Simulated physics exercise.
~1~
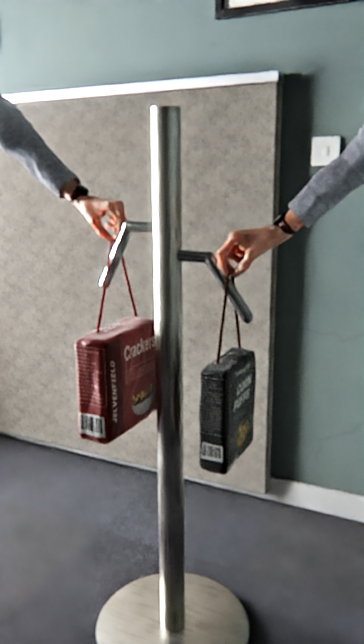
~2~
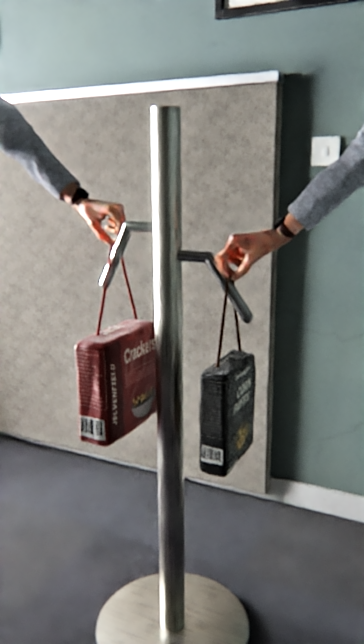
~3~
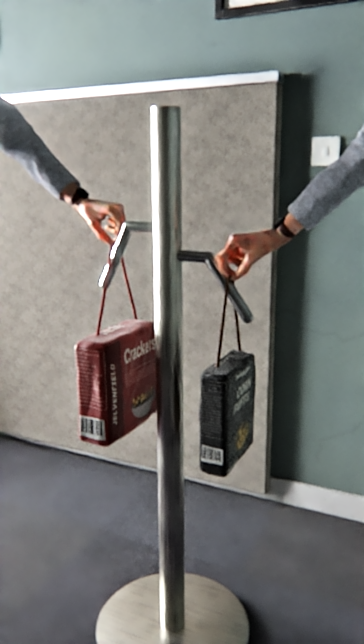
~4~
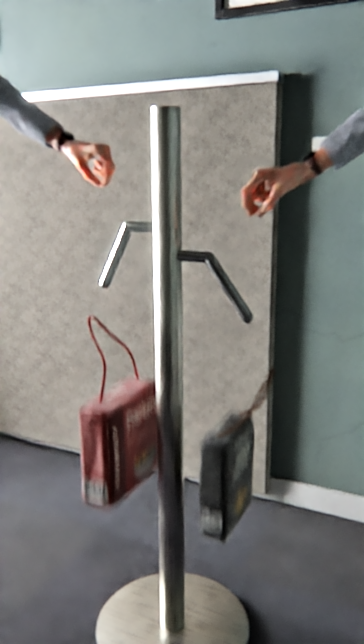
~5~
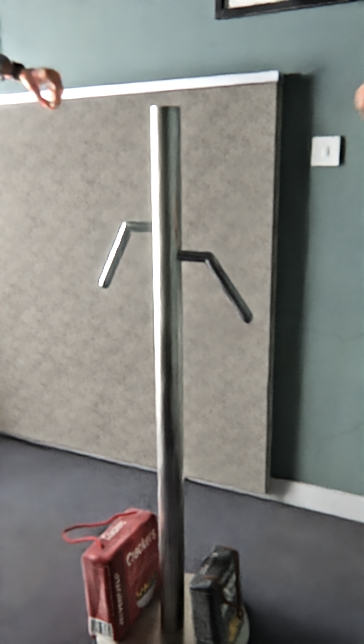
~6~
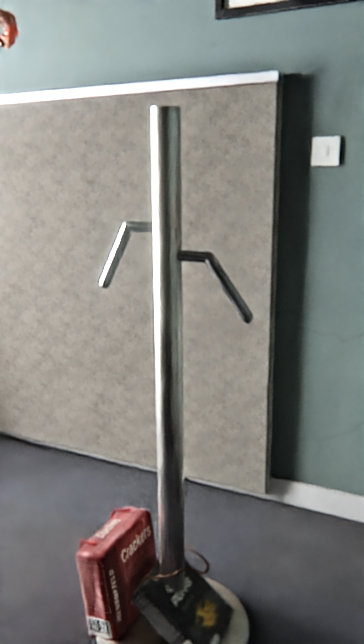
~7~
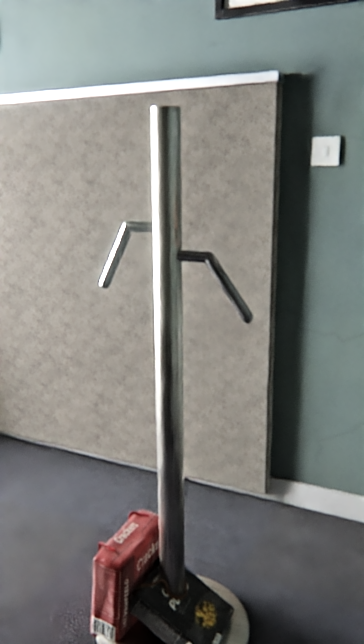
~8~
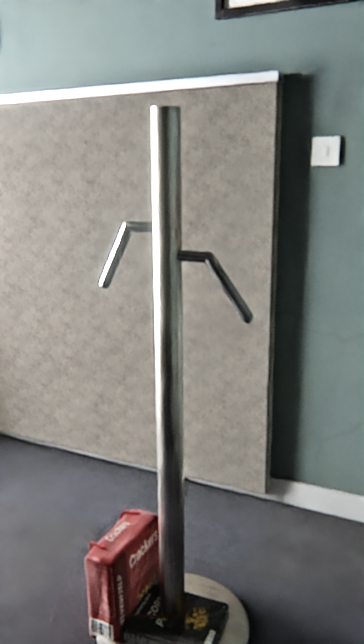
In a room with a grey panel against a green wall, a metal stand with two downward-bent pegs rises from a round base. Two hands, one from each side, hold the cord loops of a red bag and a black bag at the pegs. The hands let go and draw back, and both bags drop upright, their loops off the pegs. They land at the foot of the stand, where the black bag tips over to the left. It ends lying on its side beside the red bag, which stands upright, leaving both pegs empty.
